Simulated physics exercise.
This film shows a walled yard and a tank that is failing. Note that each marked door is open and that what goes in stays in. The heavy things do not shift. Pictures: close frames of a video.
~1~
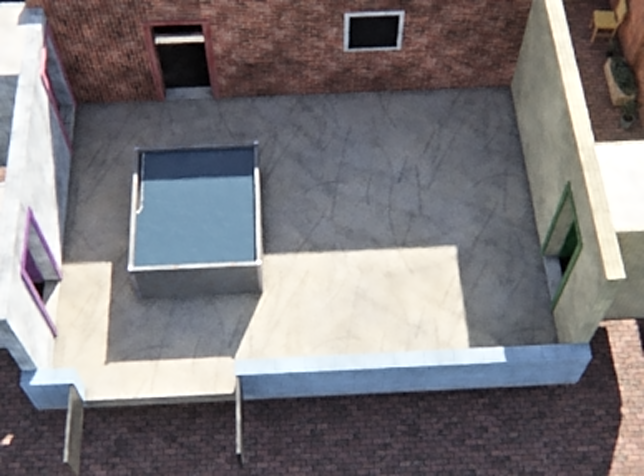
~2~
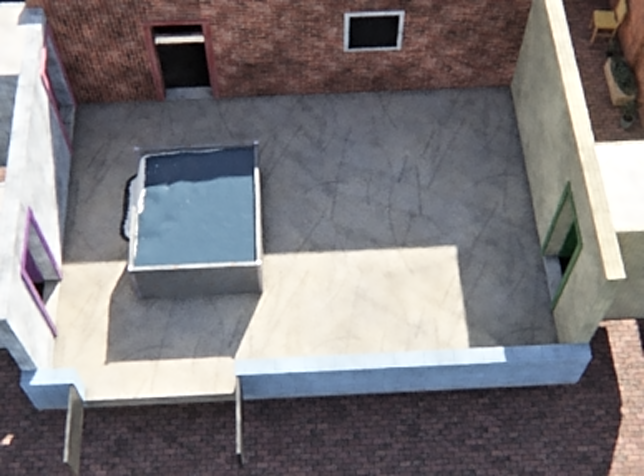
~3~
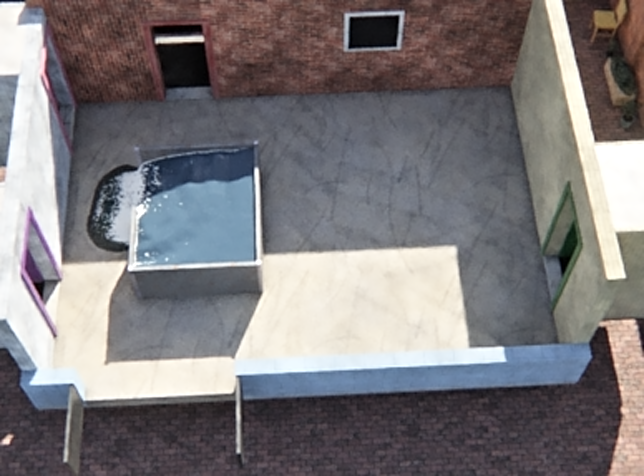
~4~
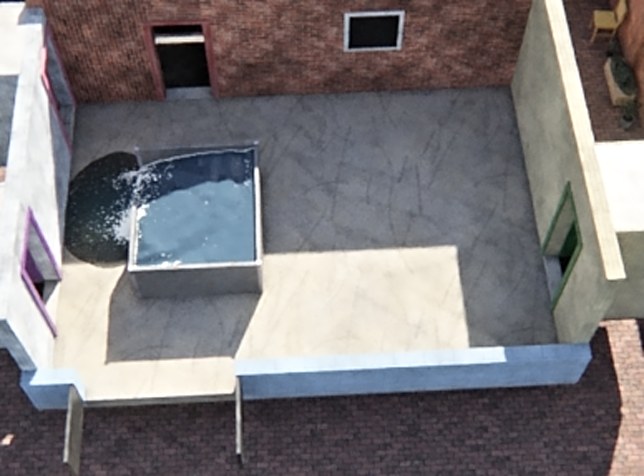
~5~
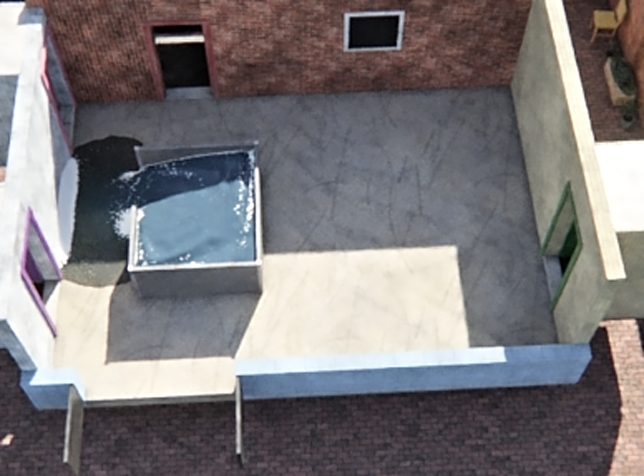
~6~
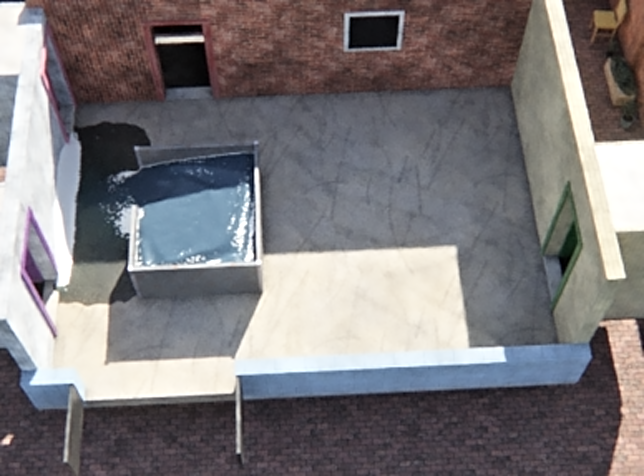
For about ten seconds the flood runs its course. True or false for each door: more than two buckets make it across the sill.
Pink door: True; green door: False; purple door: True; red door: True.
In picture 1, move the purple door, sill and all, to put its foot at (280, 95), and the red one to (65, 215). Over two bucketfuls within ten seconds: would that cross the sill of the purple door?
I'd say purple falls short.
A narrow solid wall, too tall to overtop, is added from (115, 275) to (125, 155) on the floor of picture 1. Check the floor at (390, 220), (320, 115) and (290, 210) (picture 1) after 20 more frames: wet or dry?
Results in sequence: Bone-dry / swamped / bone-dry.
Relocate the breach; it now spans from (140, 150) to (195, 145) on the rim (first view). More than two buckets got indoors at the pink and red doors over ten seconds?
Pink: Above the mark; red: Above the mark.
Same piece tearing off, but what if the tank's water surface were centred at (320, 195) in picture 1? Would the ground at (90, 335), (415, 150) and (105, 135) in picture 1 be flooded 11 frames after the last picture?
As listed: Reached, untouched, reached.
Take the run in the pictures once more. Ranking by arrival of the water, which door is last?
That is the green door.
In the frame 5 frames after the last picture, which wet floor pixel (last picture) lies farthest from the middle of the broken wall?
Roughly at (51, 387).
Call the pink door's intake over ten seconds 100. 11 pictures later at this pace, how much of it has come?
Around 25 in a hundred.
A moment on, water covers 15 % of the floor; the pink door wet at the sill, nothing in, the green door not reached, the purple door under two buckets in, the red door not reached.
Next, water covers 30 % of the floor; the pink door over two buckets in, the green door not reached, the purple door under two buckets in, the red door wet at the sill, nothing in.
Then, water covers 50 % of the floor; the pink door far over two buckets in, the green door not reached, the purple door over two buckets in, the red door over two buckets in.
Later, water covers 70 % of the floor; the pink door far over two buckets in, the green door wet at the sill, nothing in, the purple door over two buckets in, the red door over two buckets in.
In the end, water covers 90 % of the floor; the pink door far over two buckets in, the green door wet at the sill, nothing in, the purple door over two buckets in, the red door far over two buckets in.
